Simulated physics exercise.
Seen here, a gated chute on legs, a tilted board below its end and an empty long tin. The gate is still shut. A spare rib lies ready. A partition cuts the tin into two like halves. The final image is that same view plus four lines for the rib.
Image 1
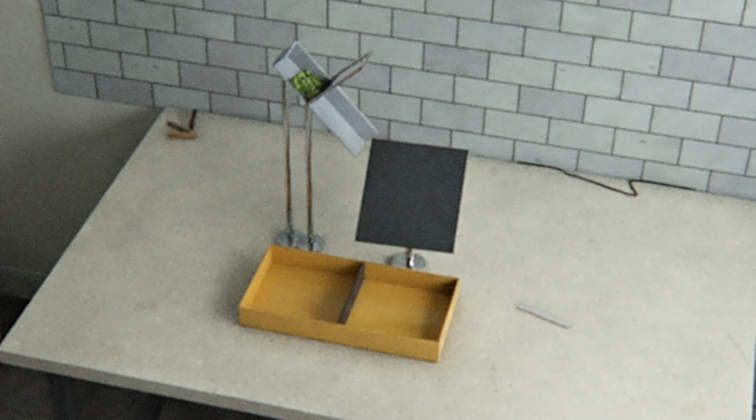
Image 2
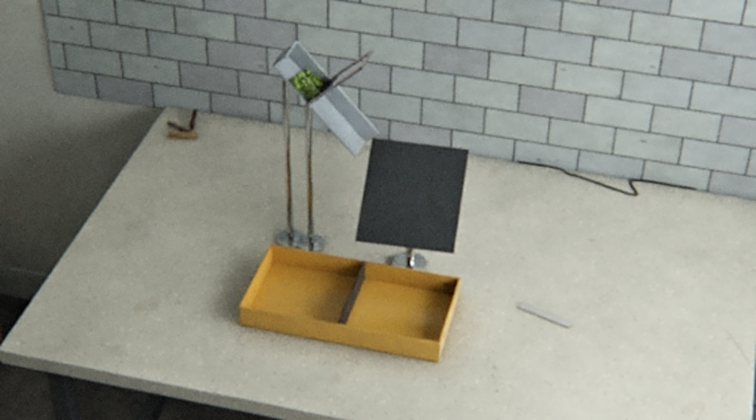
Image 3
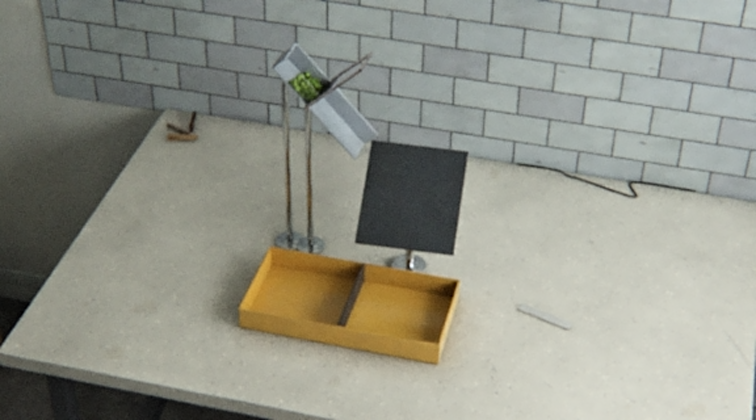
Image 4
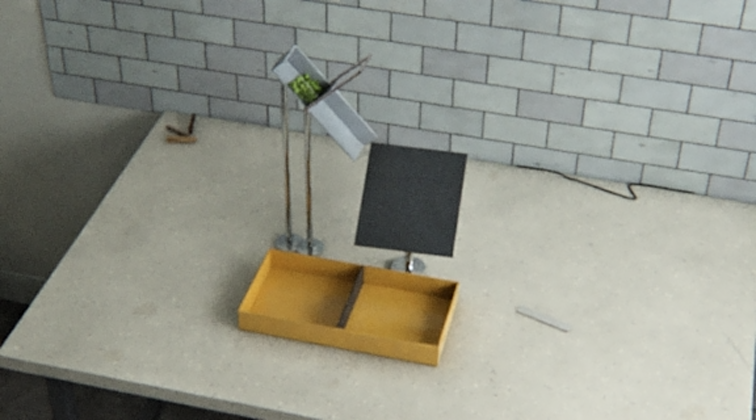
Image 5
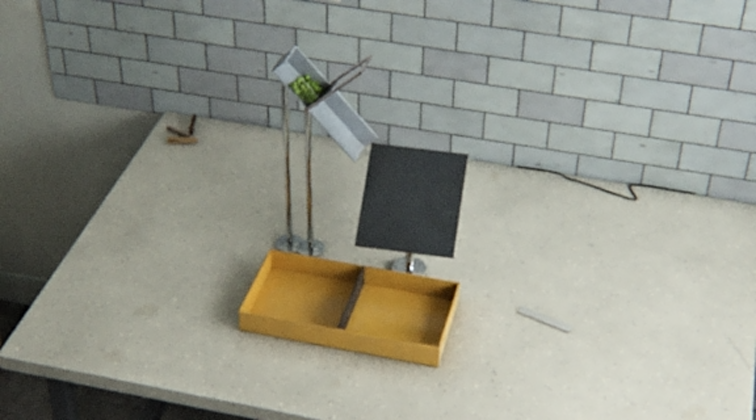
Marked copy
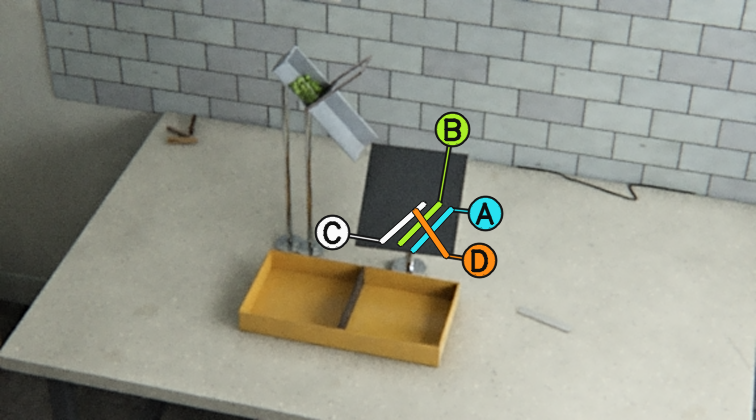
A pale tabletop against a grey brick wall is seen from above at an angle. A shallow yellow-orange tray, split in two by a dark divider, sits empty near the front, with a tilted black board behind it, a grey chute on thin legs holding something green to the left, and a thin pale strip at right. Nothing moves beyond a very slight shift of the view.
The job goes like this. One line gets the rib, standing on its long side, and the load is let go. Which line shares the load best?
Go for C.
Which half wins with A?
Right.
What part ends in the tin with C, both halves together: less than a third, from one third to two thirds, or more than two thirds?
More than two thirds.
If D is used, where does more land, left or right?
More lands on the right.
On the marked copy, line A from (450, 209) to (413, 250); line B from (439, 204) to (400, 243); line C from (423, 204) to (382, 241); line D from (415, 211) to (446, 255).
With A, of what is caught, none in the left half, all in the right.
With B, of what is caught, a stray few in the left half, nearly all in the right.
With C, of what is caught, about half in the left half, about half in the right.
With D, of what is caught, none in the left half, all in the right.
